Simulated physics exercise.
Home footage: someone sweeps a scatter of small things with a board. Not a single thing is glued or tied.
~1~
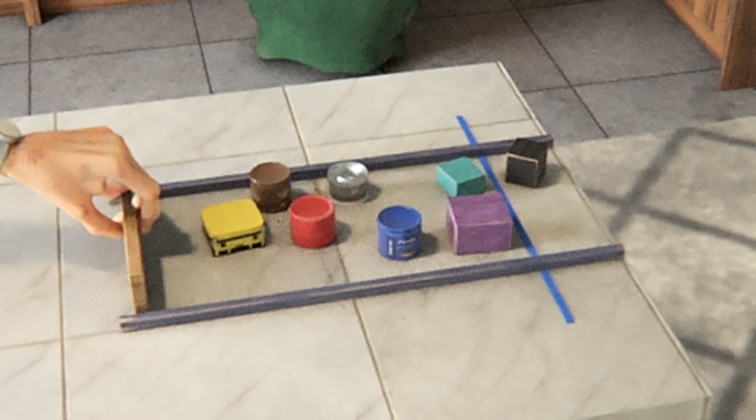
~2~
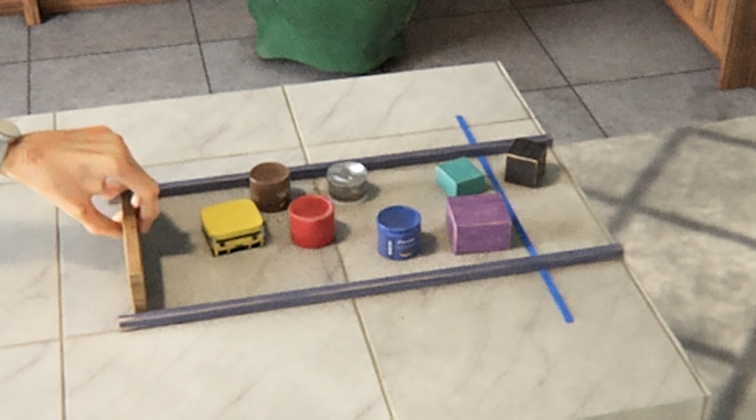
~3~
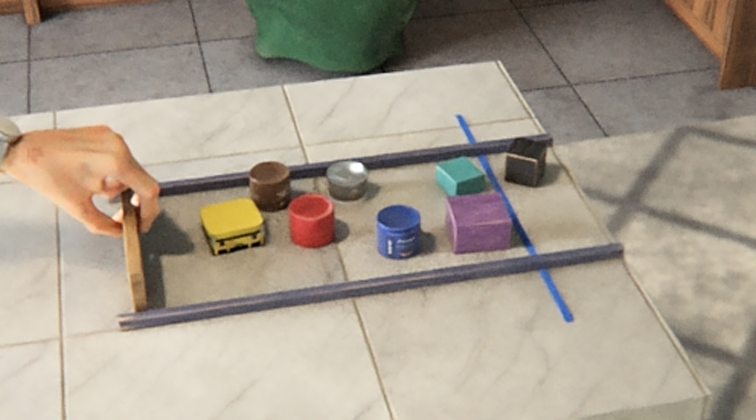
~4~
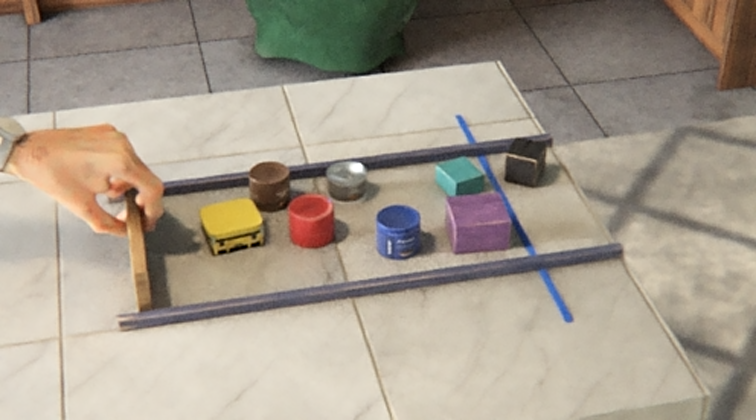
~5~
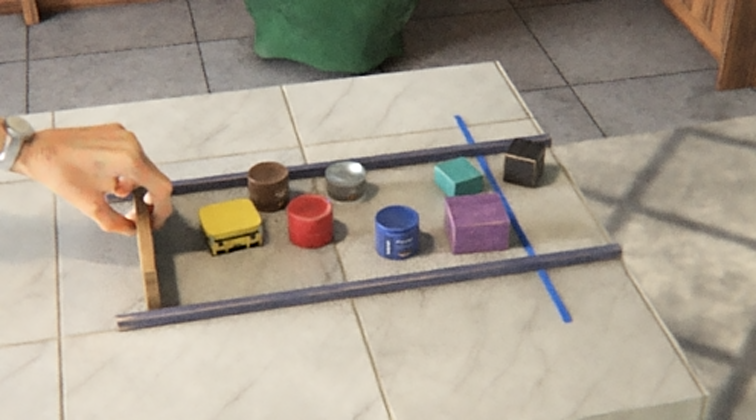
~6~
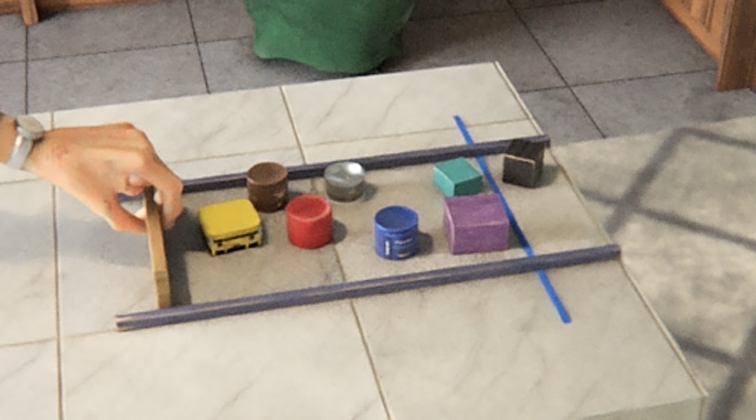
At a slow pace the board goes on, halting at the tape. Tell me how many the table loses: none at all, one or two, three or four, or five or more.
The table loses one or two.
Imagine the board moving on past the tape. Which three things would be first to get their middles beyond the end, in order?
In order: The black block, the turquoise block and the red lid.
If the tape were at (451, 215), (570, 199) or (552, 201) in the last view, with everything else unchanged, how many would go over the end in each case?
The counts would be 0, 8 and 5.
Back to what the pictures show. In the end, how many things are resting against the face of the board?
It's 3 of them.
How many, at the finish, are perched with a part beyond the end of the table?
Answer: 2.
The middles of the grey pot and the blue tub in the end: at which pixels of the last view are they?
Final positions - grey pot around (540, 154), blue tub around (543, 221).
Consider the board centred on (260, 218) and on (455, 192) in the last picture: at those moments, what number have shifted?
First position 3; second position 8.
Soon after, none off yet; black block at rest near (523, 163); turquoise block at rest near (458, 179); purple block at rest near (475, 224).
Then, none off yet; black block at rest near (523, 163); turquoise block at rest near (458, 179); purple block moving near (486, 225).
Further on, none off yet; black block moved about its own width near (563, 160); turquoise block moved well along near (528, 172); purple block moved about its own width near (539, 226).
At rest, the number that fall off is one or two; fallen, turquoise block and black block.
